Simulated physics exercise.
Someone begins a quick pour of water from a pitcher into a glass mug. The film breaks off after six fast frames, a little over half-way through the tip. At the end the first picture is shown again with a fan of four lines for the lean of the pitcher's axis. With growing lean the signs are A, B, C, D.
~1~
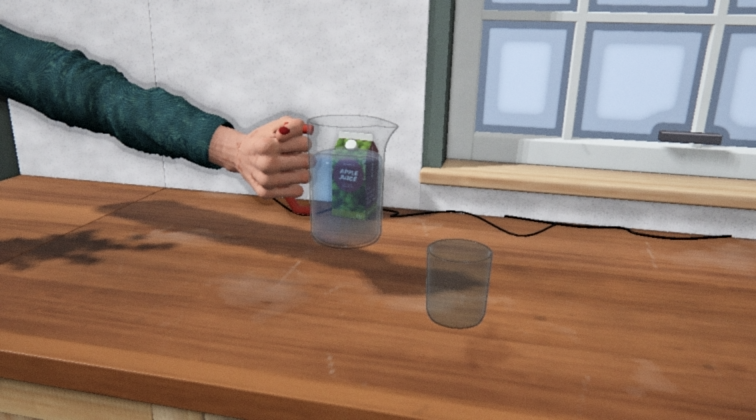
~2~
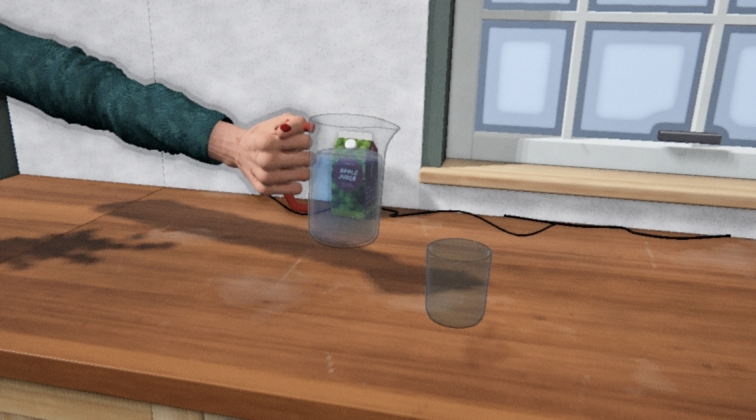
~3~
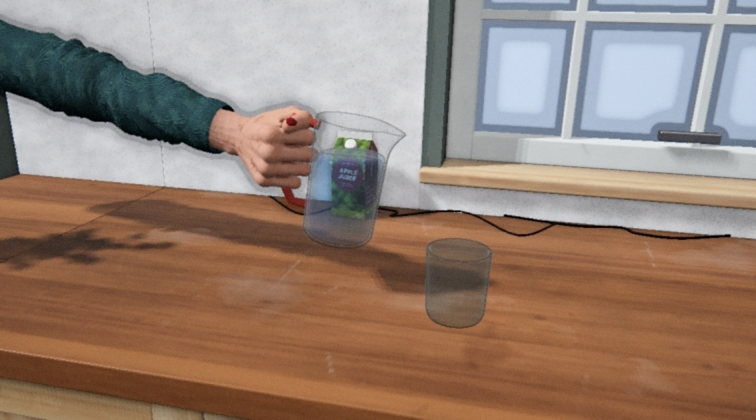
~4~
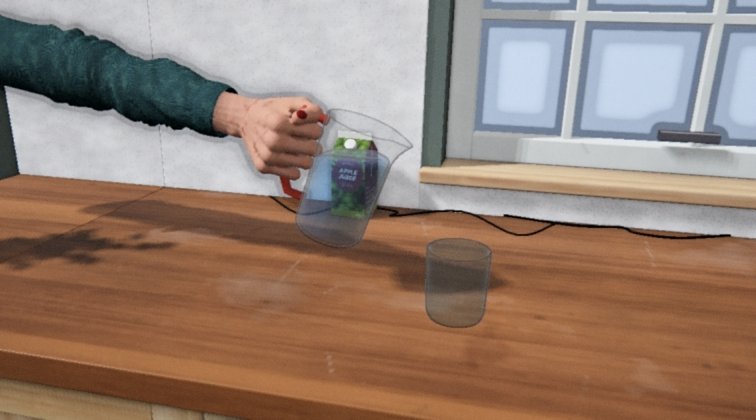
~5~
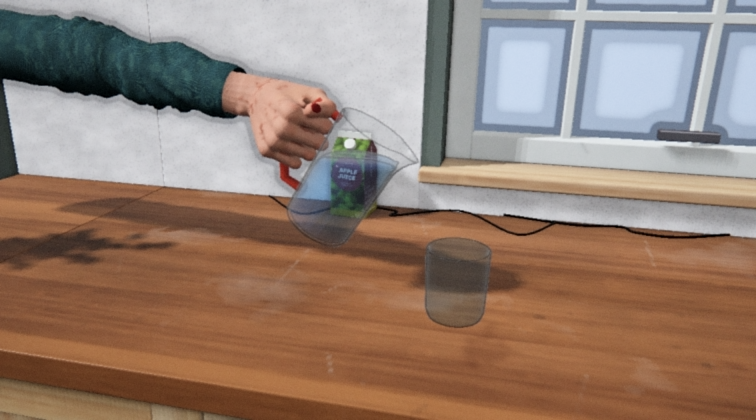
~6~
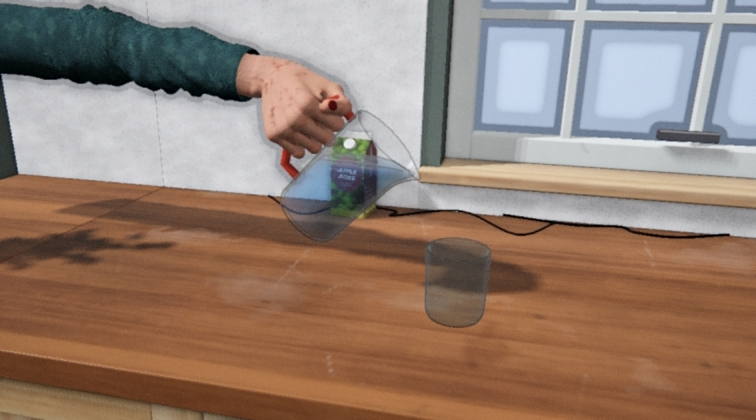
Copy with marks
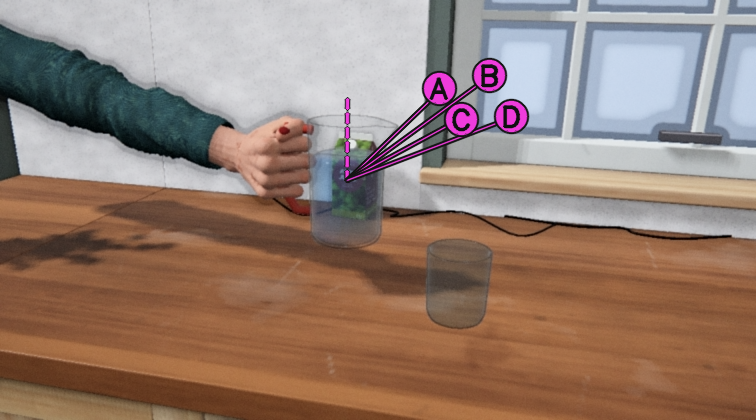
On a wooden counter by a window, a green-sleeved hand tilting a clear pitcher of water rightward near an empty glass.
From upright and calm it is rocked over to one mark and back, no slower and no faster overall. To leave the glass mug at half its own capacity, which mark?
D.
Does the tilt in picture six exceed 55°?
No.
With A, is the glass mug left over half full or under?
Under half.
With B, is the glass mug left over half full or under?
Under half.
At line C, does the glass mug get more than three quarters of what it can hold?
No, less.
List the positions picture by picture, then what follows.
In the first picture, upright, lip at (397, 126); rim of the glass mug round (460, 250); nothing has left yet.
In the second picture, tipped about 2°, lip at (398, 128); nothing has left yet.
In the third picture, tipped about 9°, lip at (404, 135); nothing has left yet.
In the fourth picture, tipped about 19°, lip at (411, 146); nothing has left yet.
In the fifth picture, tipped about 31°, lip at (417, 161); nothing has left yet.
In the sixth picture, tipped about 44°, lip at (420, 178); nothing has left yet.
In magenta, A at (428, 102); B at (476, 86); C at (446, 126); D at (495, 123).
If A is chosen, the glass mug ends with about 5 % of what it can hold.
If B is chosen, the glass mug ends with about 15 % of what it can hold.
If C is chosen, the glass mug ends with about 28 % of what it can hold.
If D is chosen, the glass mug ends with about 47 % of what it can hold.
